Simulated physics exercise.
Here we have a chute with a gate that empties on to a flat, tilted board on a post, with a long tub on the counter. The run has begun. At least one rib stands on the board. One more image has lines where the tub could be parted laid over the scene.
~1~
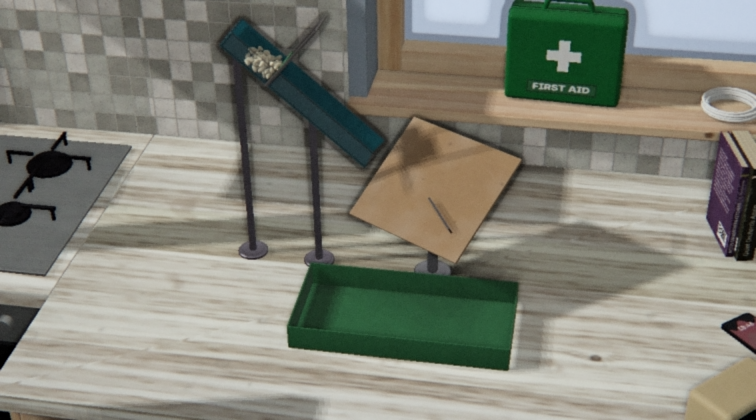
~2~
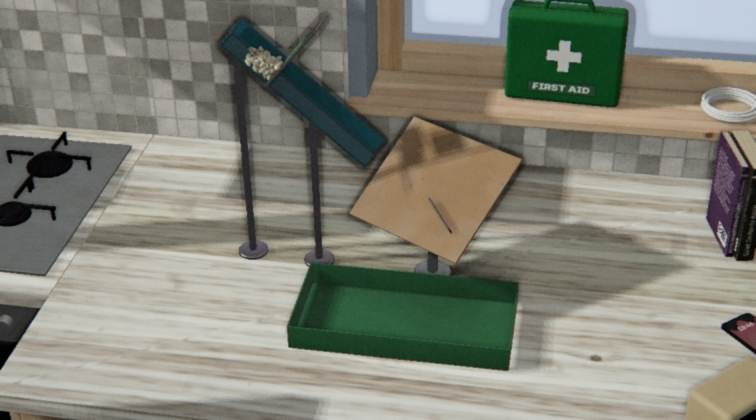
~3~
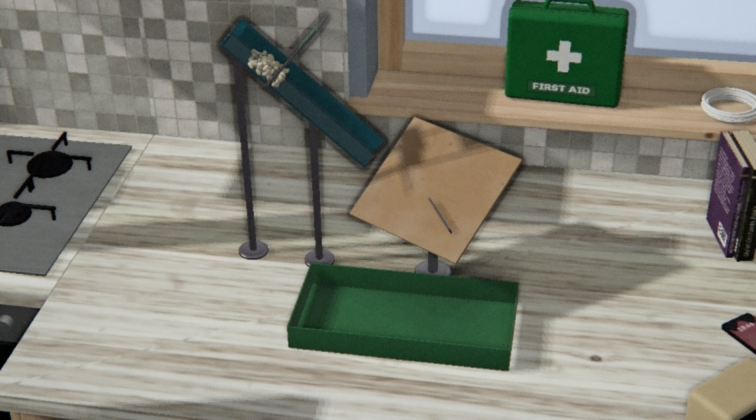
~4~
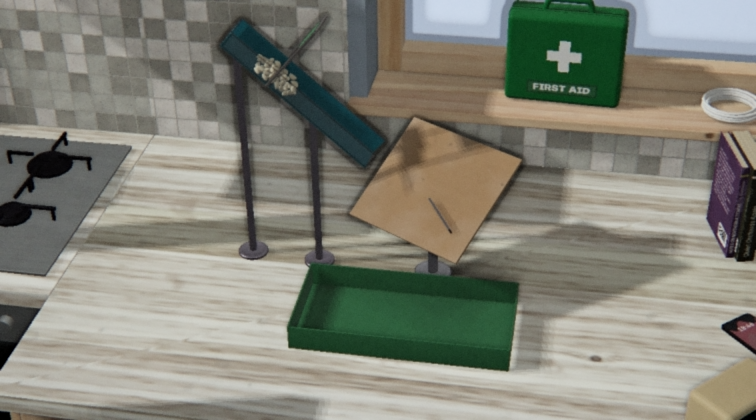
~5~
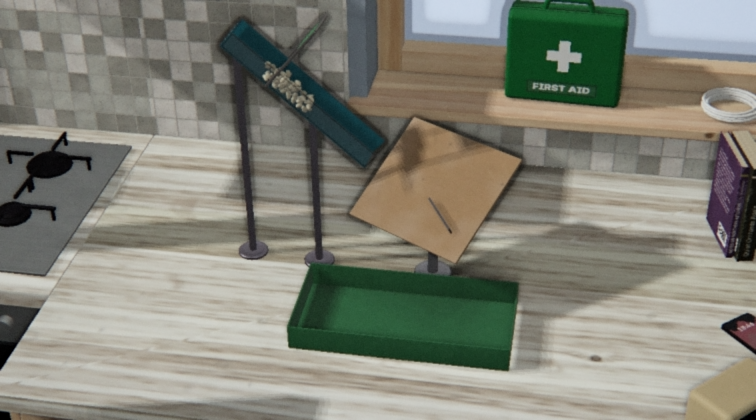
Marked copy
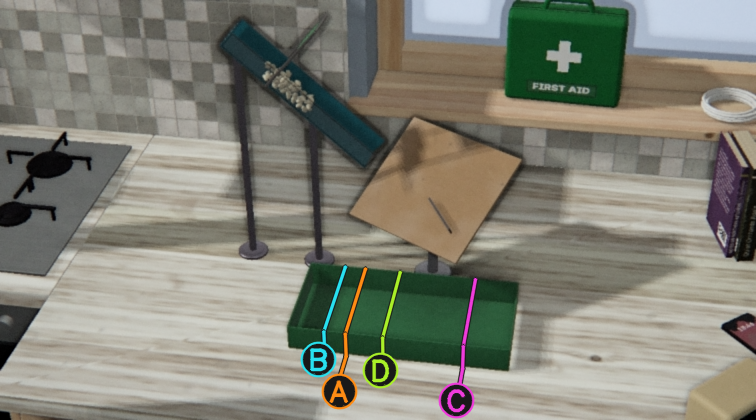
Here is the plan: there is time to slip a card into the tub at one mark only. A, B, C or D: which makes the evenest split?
The answer is line D.
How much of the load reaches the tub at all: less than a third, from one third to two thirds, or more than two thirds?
It is more than two thirds.
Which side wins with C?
More lands on the left.
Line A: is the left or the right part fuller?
The right side.
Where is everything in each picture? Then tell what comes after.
Load behind the gate at (264, 61), white beans; lip of the chute at (369, 160), sloping fairly steeply, in the first picture.
Middle of the board at (434, 187), tilted fairly steeply; middle of its low edge at (401, 237); of its high edge at (466, 137), in the second picture.
Front corners of the tub at (287, 327) and (510, 350), empty; front of the load at (282, 79), in the third picture.
Middle of the load at (276, 74); its front at (294, 91), about a quarter of the way to the lip; rib from (429, 198) to (449, 229), in the fourth picture.
Middle of the load at (287, 85); its front at (308, 108), about a third of the way to the lip, in the fifth picture.
On the marked copy, line A crosses the front rim at (345, 333); line B crosses the front rim at (324, 330); line C crosses the front rim at (463, 345); line D crosses the front rim at (382, 337).
With A, of what is caught, a small part on the left of the divider, most on the right.
With B, of what is caught, a stray few on the left of the divider, nearly all on the right.
With C, of what is caught, all on the left of the divider, none on the right.
With D, of what is caught, about a third on the left of the divider, about two thirds on the right.
